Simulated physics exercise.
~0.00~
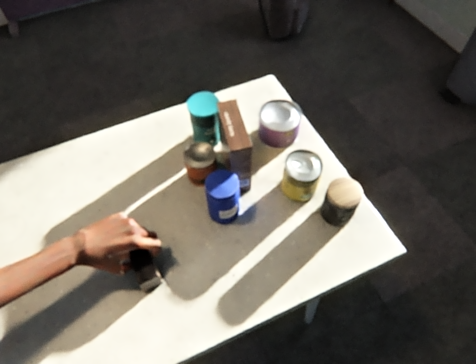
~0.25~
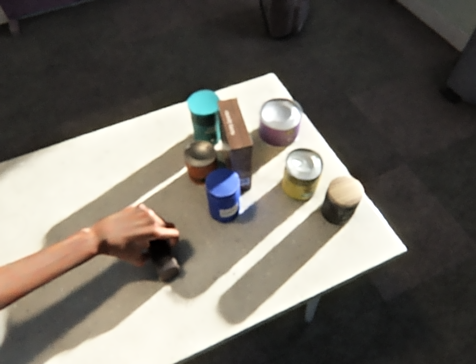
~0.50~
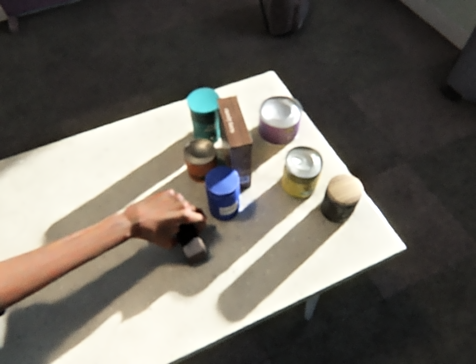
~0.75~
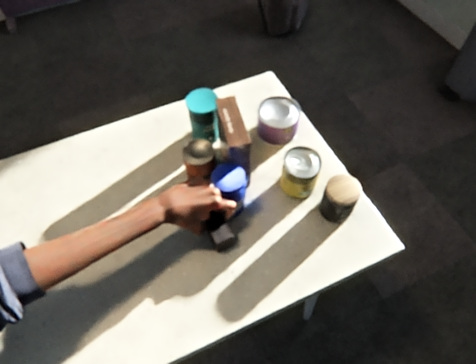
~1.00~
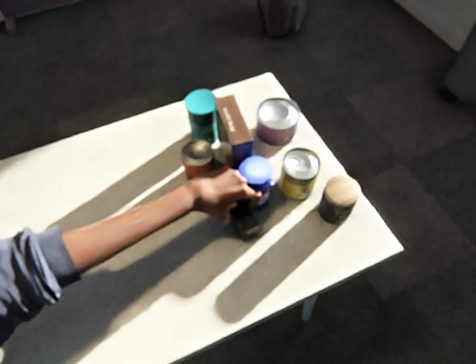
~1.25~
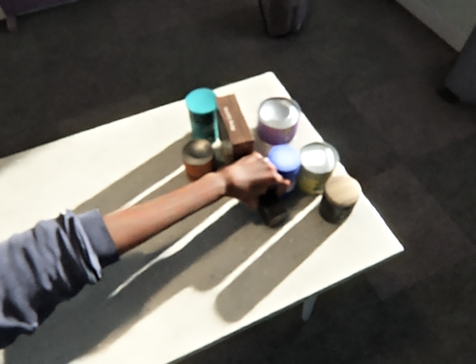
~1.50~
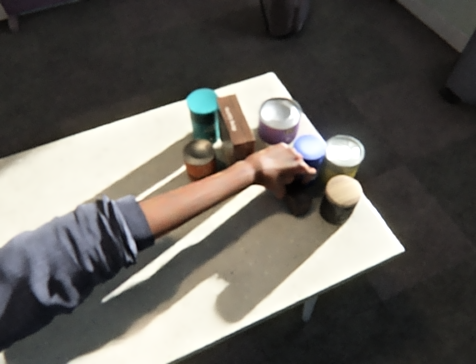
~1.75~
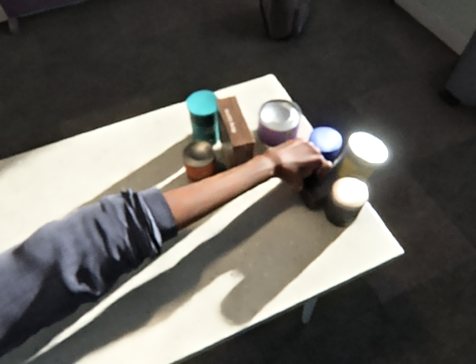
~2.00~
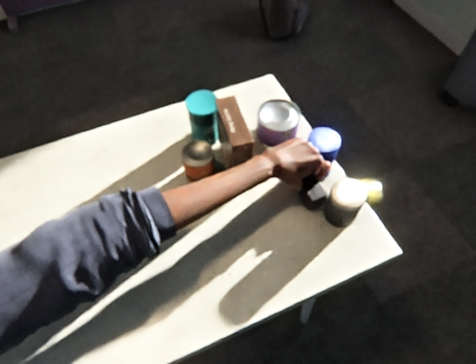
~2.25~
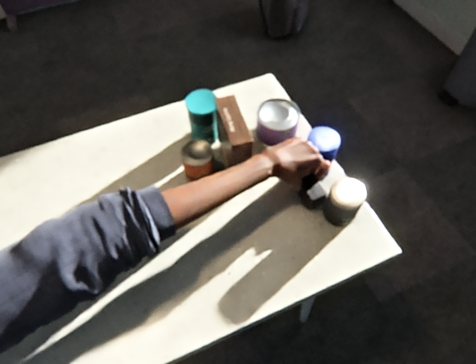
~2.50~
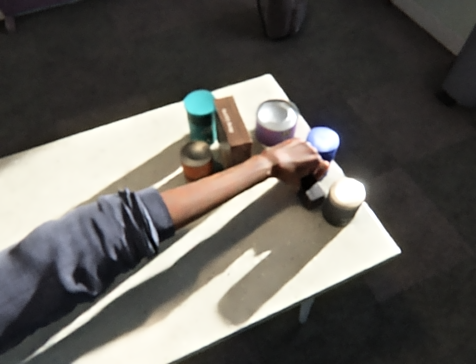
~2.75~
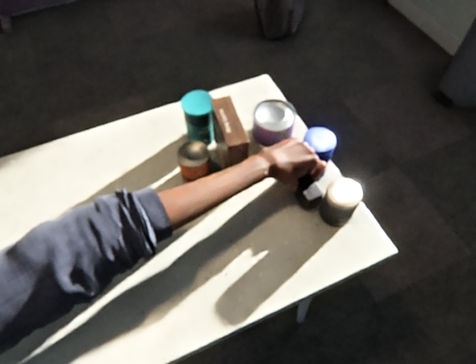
In the video, a hand slides a dark block rightward across a white table of containers, pushing a blue jar into a yellow tin, which tips off the right edge. The hand then stops, with the blue jar still upright near the edge and the other items still on the table.
